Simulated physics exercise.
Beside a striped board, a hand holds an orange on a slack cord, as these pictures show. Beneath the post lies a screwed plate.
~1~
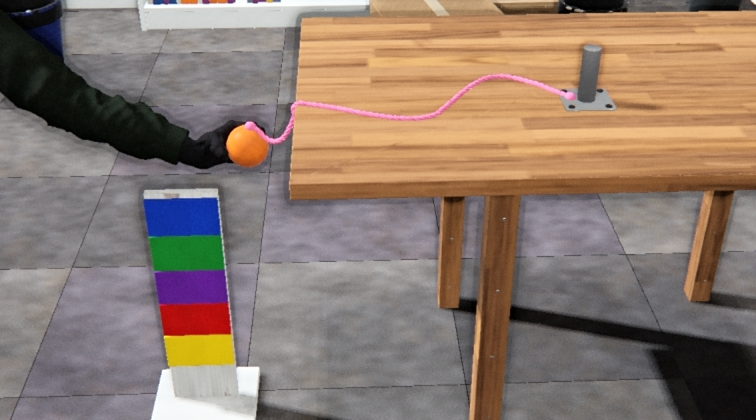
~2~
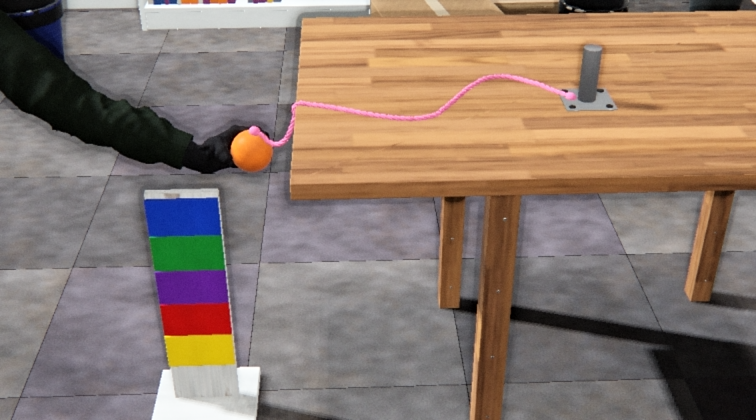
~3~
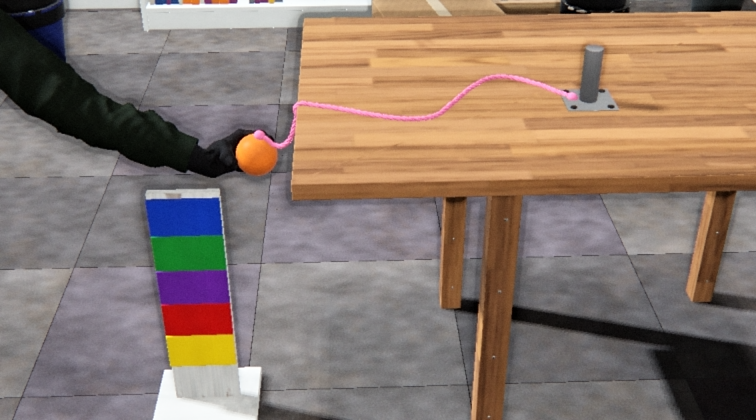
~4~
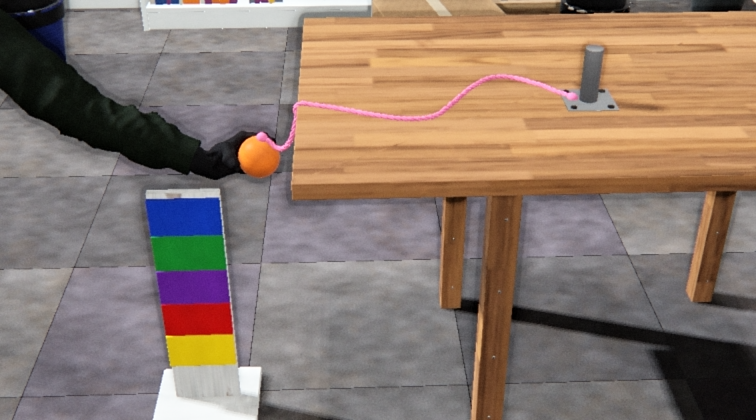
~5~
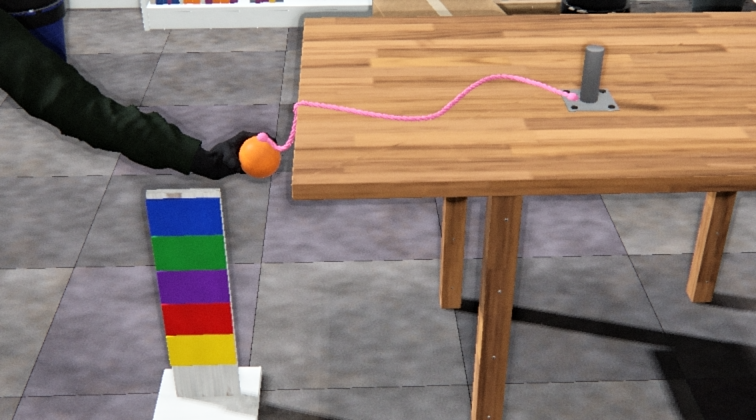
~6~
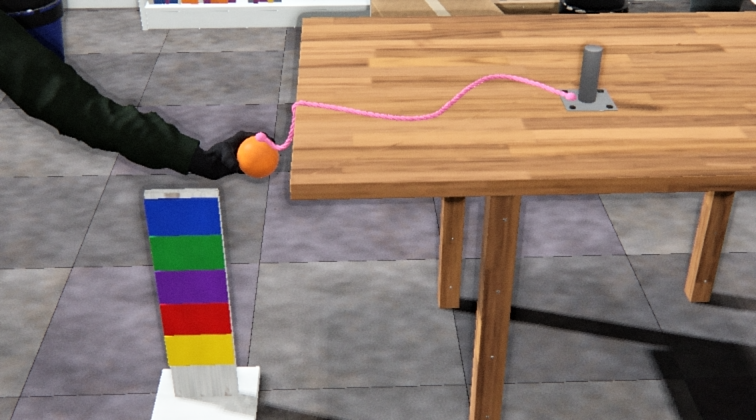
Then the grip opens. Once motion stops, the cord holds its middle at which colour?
At green.
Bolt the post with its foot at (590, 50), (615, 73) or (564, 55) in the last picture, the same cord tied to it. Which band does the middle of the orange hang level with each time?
The first case gives blue, the second blue and the third green.
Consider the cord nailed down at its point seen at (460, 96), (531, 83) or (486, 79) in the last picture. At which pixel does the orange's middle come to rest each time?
The three spots are (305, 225), (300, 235) and (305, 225), in that order.
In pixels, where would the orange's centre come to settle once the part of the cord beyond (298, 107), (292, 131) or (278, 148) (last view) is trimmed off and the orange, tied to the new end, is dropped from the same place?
About (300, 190), (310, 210) and (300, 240).
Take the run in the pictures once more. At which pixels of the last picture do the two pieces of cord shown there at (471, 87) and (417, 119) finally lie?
The first settles around (442, 100), the second around (344, 101).
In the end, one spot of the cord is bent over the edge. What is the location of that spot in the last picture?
It sits at about (368, 114).
A little later, orange near (335, 252); level with green.
Next, orange near (283, 261); level with green.
When it is over, orange near (298, 260); level with green. Its centre hangs level with the green band.
